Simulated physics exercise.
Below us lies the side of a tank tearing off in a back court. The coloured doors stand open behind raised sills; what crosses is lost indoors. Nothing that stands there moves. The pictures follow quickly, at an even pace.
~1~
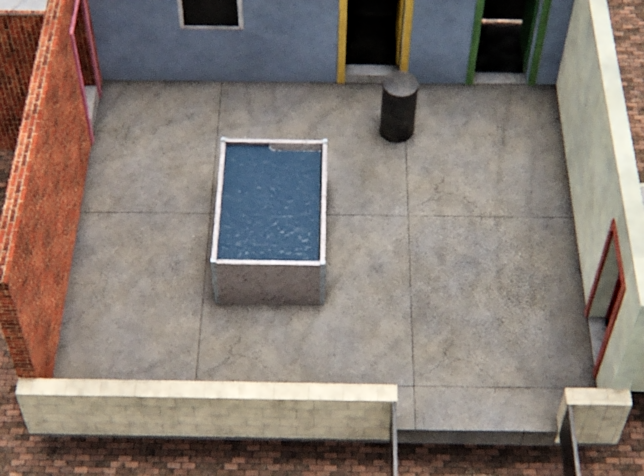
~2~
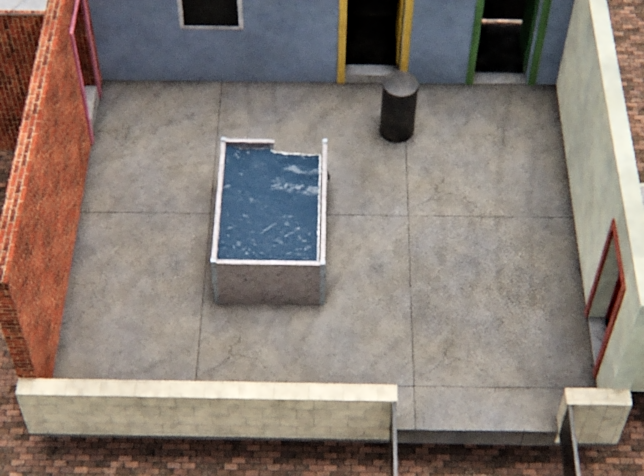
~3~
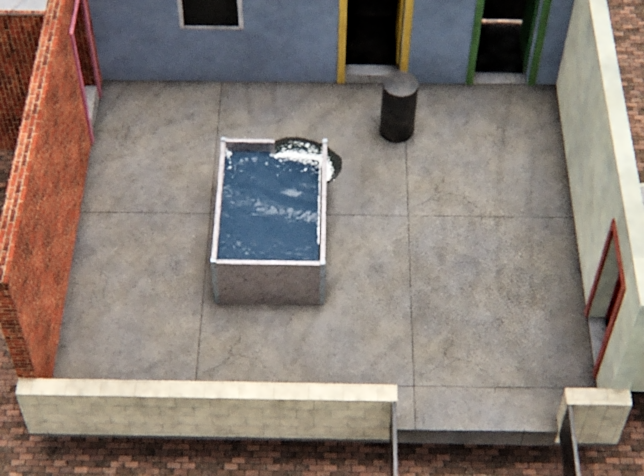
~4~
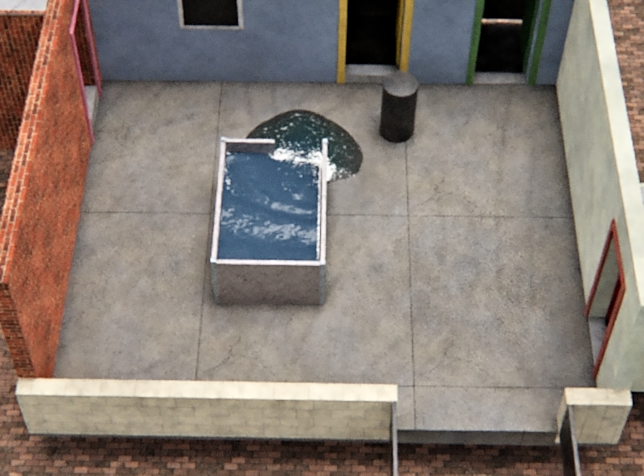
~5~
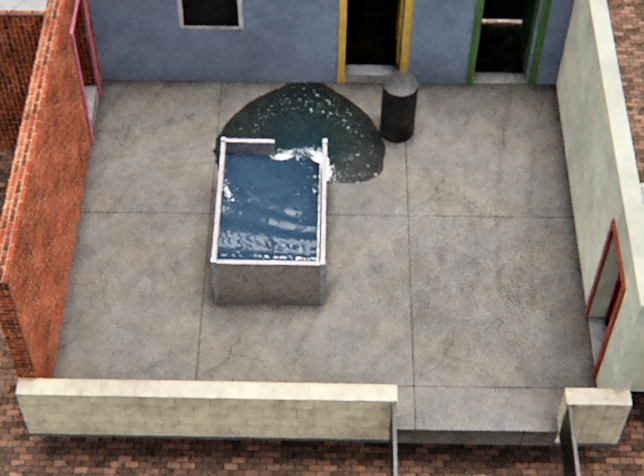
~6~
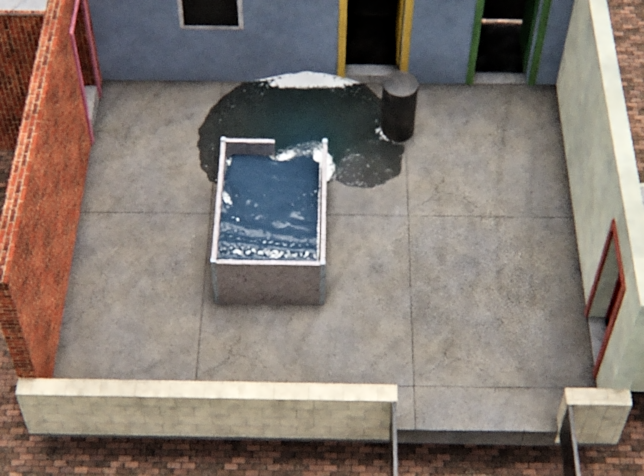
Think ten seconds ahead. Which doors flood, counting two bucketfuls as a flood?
One by one: The red door stays under that; the yellow door takes more than that; the green door takes more than that; the pink door stays under that.
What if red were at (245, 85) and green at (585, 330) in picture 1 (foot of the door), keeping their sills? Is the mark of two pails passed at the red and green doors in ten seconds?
Then: The red door goes over; the green door keeps below it.
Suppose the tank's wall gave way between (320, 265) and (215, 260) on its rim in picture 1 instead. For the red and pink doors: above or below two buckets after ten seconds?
My reading: Red door takes more; pink door keeps below it.
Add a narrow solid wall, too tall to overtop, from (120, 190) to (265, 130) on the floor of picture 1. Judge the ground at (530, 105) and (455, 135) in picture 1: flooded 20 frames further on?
In that order: Under water, flooded.
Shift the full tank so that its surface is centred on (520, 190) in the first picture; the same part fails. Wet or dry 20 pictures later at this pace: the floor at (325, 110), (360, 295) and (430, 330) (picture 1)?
As listed: Wet, dry, not flooded.
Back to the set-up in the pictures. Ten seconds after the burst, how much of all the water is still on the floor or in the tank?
Roughly 88 per cent.
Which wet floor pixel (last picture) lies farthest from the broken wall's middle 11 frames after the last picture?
I would point to (551, 90).
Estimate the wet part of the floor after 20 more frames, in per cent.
I make it 40 per cent.
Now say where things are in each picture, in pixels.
The tank at (271, 203) is whole and still, in the first picture.
The front is at a hidden place, out from the gap on the tank's far side, in the second picture.
Water pours out on the tank's far side and has run to a hidden place, in the third picture.
Water pours out on the tank's far side and has run to (305, 114), in the fourth picture.
The front is at (313, 84), out from the gap on the tank's far side, in the fifth picture.
Water pours out on the tank's far side and has run to (357, 85), in the sixth picture.
A moment on, water covers 15 % of the floor; the red door not reached, the yellow door under two buckets in, the green door not reached, the pink door not reached.
Next, water covers 25 % of the floor; the red door not reached, the yellow door over two buckets in, the green door wet at the sill, nothing in, the pink door wet at the sill, nothing in.
Then, water covers 40 % of the floor; the red door not reached, the yellow door far over two buckets in, the green door under two buckets in, the pink door wet at the sill, nothing in.
Later, water covers 75 % of the floor; the red door wet at the sill, nothing in, the yellow door far over two buckets in, the green door over two buckets in, the pink door wet at the sill, nothing in.
In the end, water covers 95 % of the floor; the red door wet at the sill, nothing in, the yellow door far over two buckets in, the green door over two buckets in, the pink door wet at the sill, nothing in.
